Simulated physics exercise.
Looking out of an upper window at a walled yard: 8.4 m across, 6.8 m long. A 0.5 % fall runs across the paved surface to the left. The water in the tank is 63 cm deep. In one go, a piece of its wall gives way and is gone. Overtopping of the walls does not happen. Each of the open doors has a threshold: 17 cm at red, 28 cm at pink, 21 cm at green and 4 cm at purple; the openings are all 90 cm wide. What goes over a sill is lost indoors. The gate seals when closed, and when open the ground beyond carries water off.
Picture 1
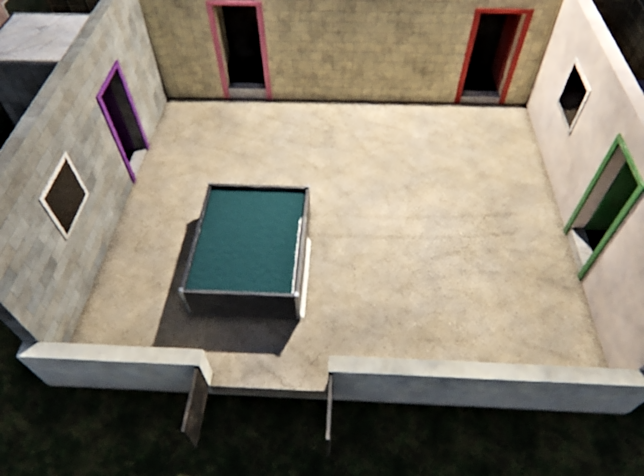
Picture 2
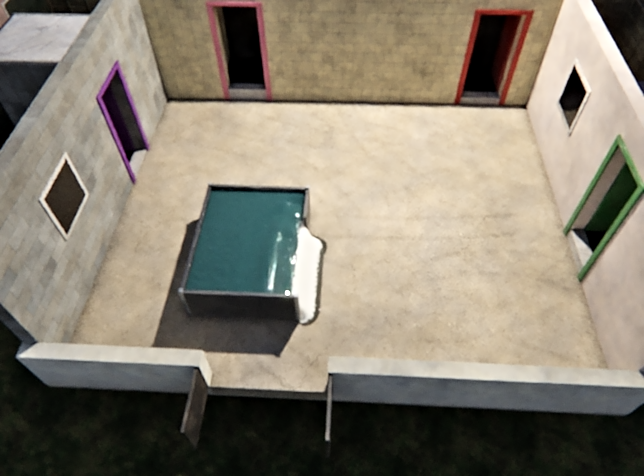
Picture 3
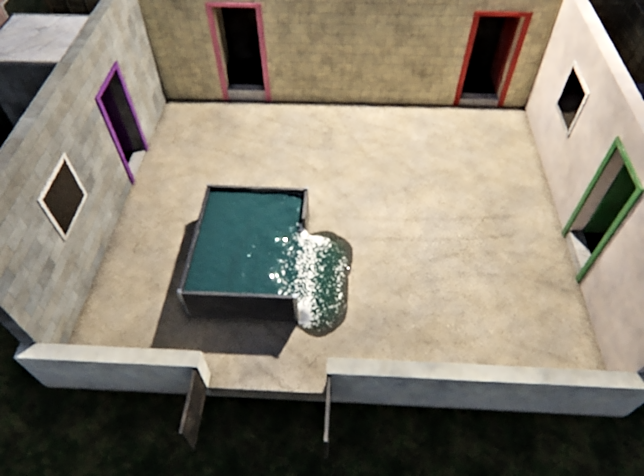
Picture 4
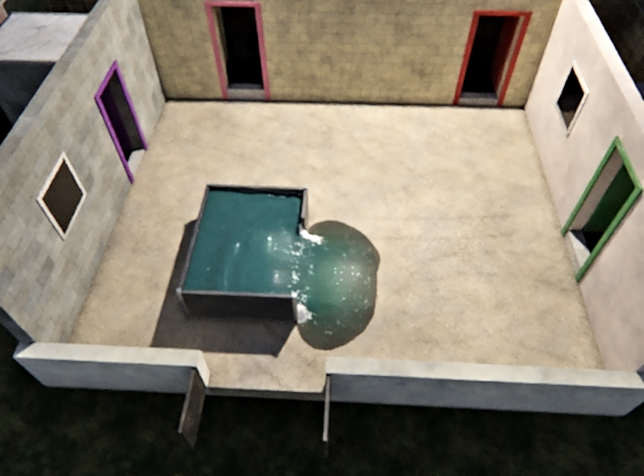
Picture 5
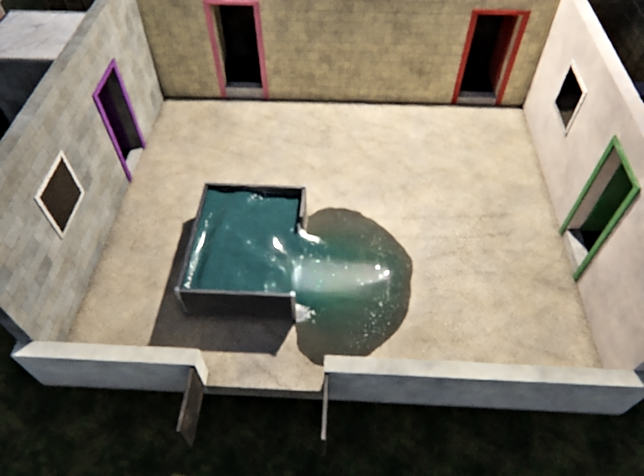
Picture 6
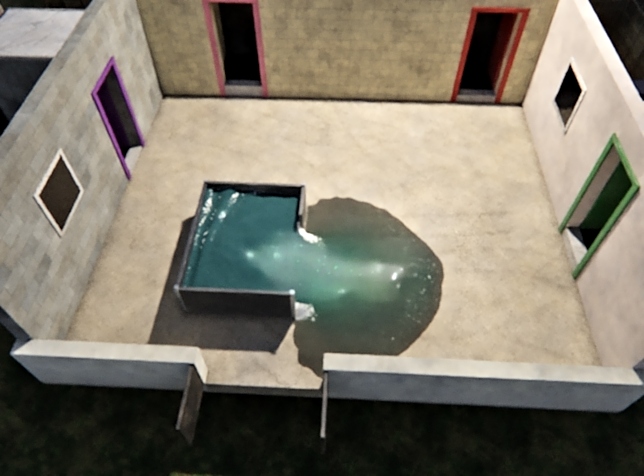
Water bursts from the right side of a dark-walled, blue-green tank as part of that wall gives way, seen from high above a walled yard. The tank stands left of centre on pale paving, amid purple, pink, red and green doorways and a gap in the low near wall. White froth tumbles out first, then a smooth greenish pool widens rightward, while the view stays nearly still.
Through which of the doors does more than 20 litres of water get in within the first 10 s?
In order: The red door remains within the limit. The pink door remains within the limit. The green door remains within the limit. The purple door remains within the limit.
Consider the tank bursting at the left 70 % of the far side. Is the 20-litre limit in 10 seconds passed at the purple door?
Against that limit: Purple beyond it.
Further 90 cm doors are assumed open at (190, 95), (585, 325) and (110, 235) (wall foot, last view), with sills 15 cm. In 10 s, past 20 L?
In that order: Short of it, beyond it, short of it.
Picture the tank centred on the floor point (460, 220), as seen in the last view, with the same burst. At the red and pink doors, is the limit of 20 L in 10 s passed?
Well, red ends up inside the mark and pink ends up inside the mark.
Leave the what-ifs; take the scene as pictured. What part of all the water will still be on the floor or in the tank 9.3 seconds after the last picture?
Roughly 98 in a hundred.
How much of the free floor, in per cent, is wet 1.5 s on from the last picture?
Wet share: About 35 %.
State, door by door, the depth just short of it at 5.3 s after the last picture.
Door by door, in cm: Red reads 17, pink reads 0, green reads 9, purple reads 0.
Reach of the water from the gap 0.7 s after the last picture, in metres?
About 4.8 m.
Then, 0.7 s after the last picture water covers 25 % of the floor and is deepest (30 cm) near (304, 301); red door not reached, pink door not reached, green door not reached, purple door not reached.
Then, 1.5 s after the last picture water covers 35 % of the floor and is deepest (44 cm) near (598, 387); red door not reached, pink door not reached, green door 22 cm at the sill, 0 L in, purple door not reached.
Then, 2.8 s after the last picture water covers 40 % of the floor and is deepest (28 cm) near (591, 364); red door not reached, pink door not reached, green door 21 cm at the sill, 1 L in, purple door not reached.
Then, 5.3 s after the last picture water covers 50 % of the floor and is deepest (18 cm) near (461, 106); red door 17 cm at the sill, 0 L in, pink door not reached, green door 9 cm at the sill, 1 L in, purple door not reached.
Then, 9.3 s after the last picture water covers 80 % of the floor and is deepest (13 cm) near (163, 99); red door 8 cm at the sill, 0 L in, pink door 4 cm at the sill, 0 L in, green door 4 cm at the sill, 2 L in, purple door 5 cm at the sill, 0 L in.
